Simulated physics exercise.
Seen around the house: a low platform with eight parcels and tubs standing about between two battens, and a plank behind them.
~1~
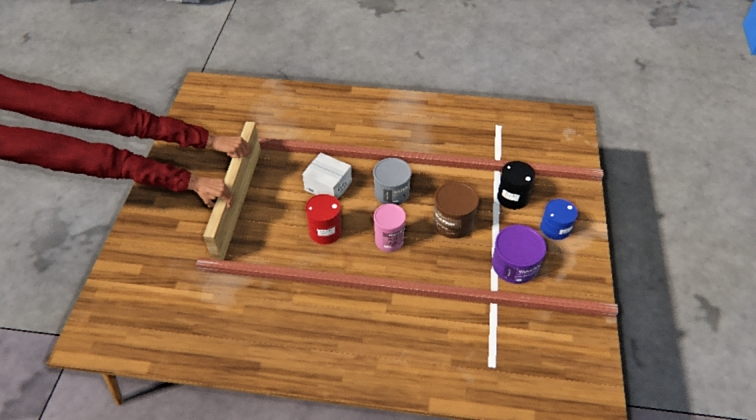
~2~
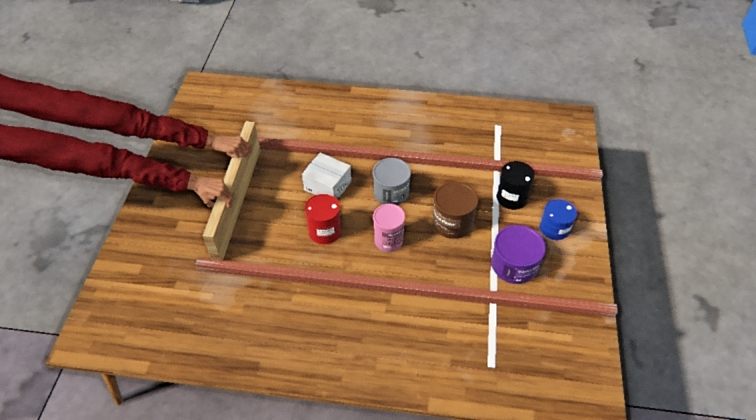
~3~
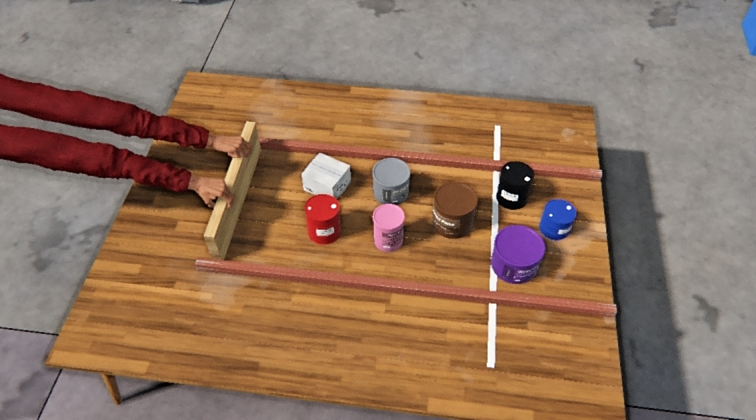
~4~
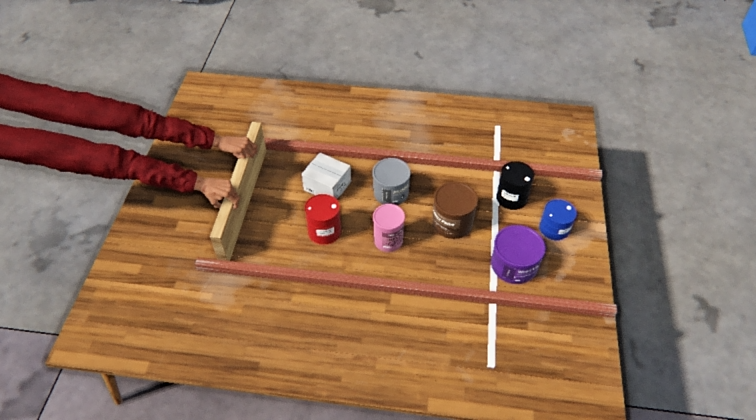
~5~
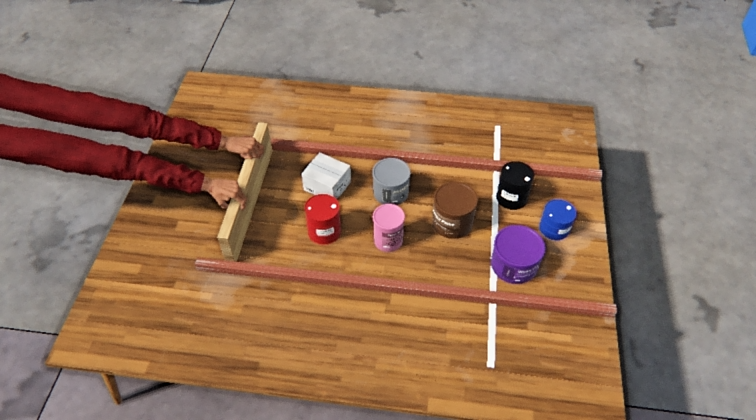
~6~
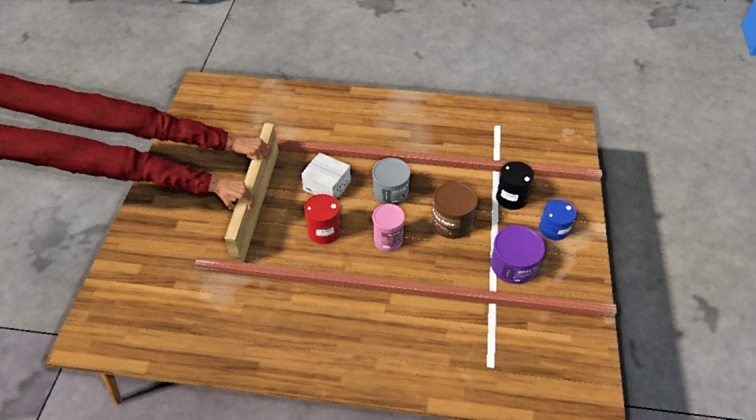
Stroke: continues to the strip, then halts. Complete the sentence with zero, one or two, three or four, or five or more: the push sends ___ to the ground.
The push sends zero to the ground.
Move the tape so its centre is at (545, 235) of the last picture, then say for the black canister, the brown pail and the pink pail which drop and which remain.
Looking at each in turn, the black canister is gone, the brown pail is still there, and the pink pail is still there.
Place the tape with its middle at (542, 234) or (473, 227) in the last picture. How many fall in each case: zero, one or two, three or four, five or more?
Just one or two; zero.
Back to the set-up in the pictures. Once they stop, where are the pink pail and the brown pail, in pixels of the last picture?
Around (540, 271), then around (518, 217).
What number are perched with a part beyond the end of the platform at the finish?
That would be 0.
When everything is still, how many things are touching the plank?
3 in contact.
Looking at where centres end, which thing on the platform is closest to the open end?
Answer: The black canister.
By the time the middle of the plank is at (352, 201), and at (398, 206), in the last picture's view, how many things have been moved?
At first I count 4, and then 5.
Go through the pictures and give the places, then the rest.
Blue canister (558, 220); purple pail (518, 255); black canister (516, 185); plank (235, 189); tape (496, 229), in the first picture.
Purple pail (517, 255); pink pail (389, 229), in the second picture.
Black canister (515, 186); red canister (323, 220), in the third picture.
Blue canister (557, 220); white parcel (327, 178), in the fourth picture.
Purple pail (517, 255); brown pail (454, 211), in the fifth picture.
Blue canister (557, 220); purple pail (516, 255); black canister (514, 186); plank (254, 191); tape (495, 229), in the sixth picture.
Soon after, none off yet; blue canister at rest near (557, 220); purple pail at rest near (516, 255); black canister at rest near (514, 186).
At rest, the number that fall off is zero.
